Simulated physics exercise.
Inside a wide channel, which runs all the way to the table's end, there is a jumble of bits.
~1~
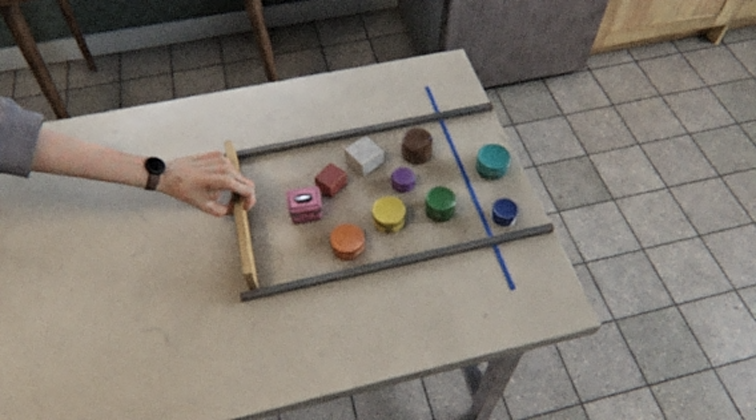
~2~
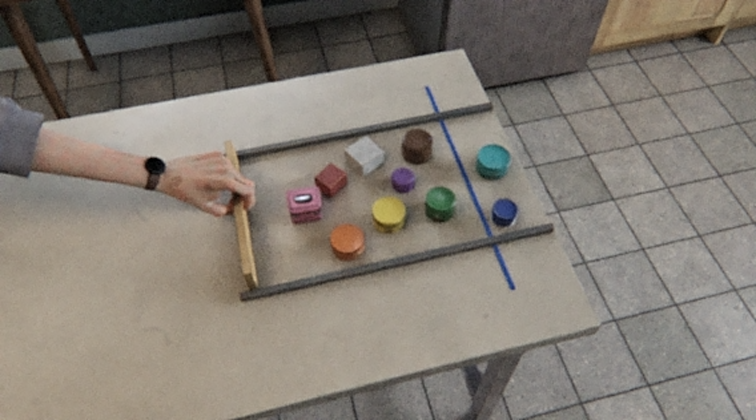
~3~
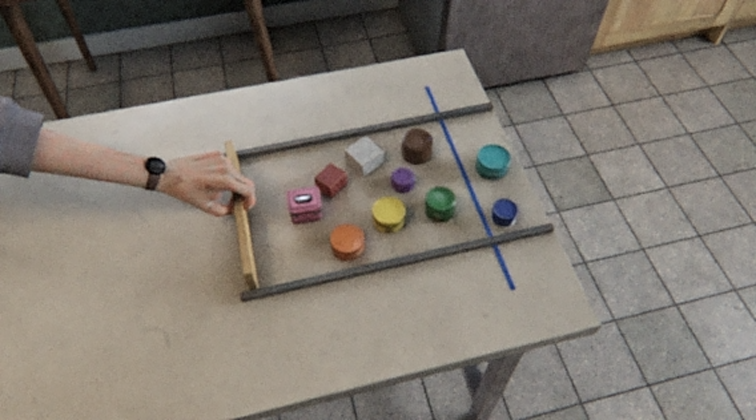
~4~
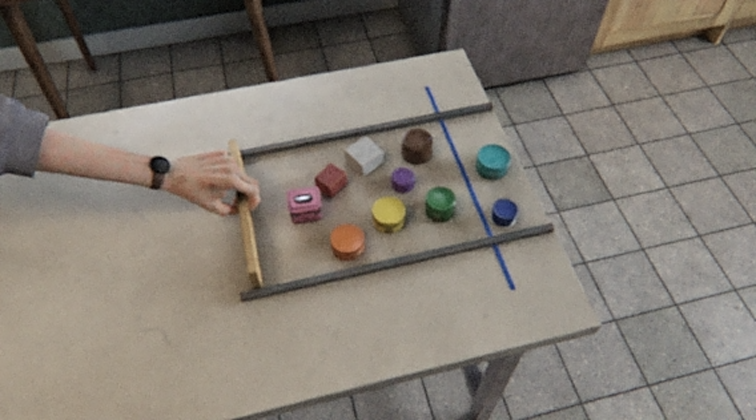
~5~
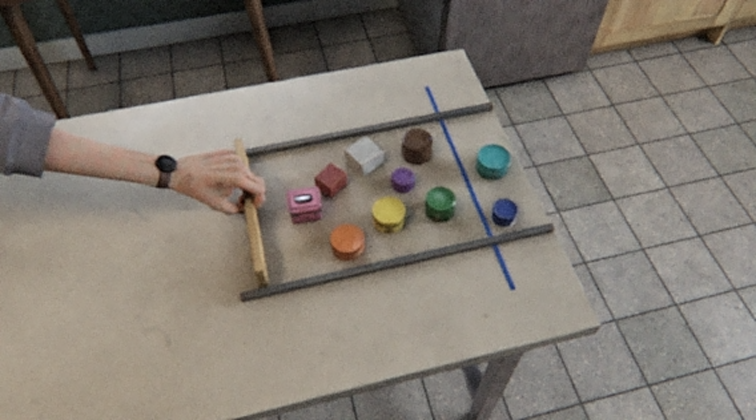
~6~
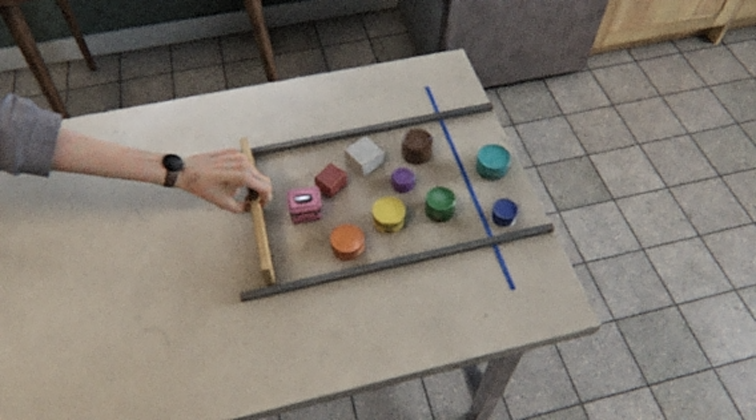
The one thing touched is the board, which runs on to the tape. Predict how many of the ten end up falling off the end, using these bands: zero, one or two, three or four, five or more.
Lost one or two.
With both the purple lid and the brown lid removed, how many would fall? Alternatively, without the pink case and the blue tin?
0 and 0.
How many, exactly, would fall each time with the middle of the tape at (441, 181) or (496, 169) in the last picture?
It would be 0 and 5.
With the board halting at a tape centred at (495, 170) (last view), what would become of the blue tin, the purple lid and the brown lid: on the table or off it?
The blue tin is no longer there; as for the purple lid, it is no longer there; and the brown lid is no longer there.
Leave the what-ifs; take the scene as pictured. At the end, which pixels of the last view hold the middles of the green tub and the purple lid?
Final centres, first then second: (521, 189), (502, 159).
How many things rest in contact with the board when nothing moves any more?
Count recorded: 5.
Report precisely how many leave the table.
Tally: 1.
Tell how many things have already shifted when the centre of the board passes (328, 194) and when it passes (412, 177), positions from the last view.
The first number is 3, the next one 8.
Early on, none off yet; turquoise tub at rest near (493, 162); blue tin at rest near (504, 213); green tub at rest near (440, 205).
Finally, the number that fall off is one or two; lost, turquoise tub.
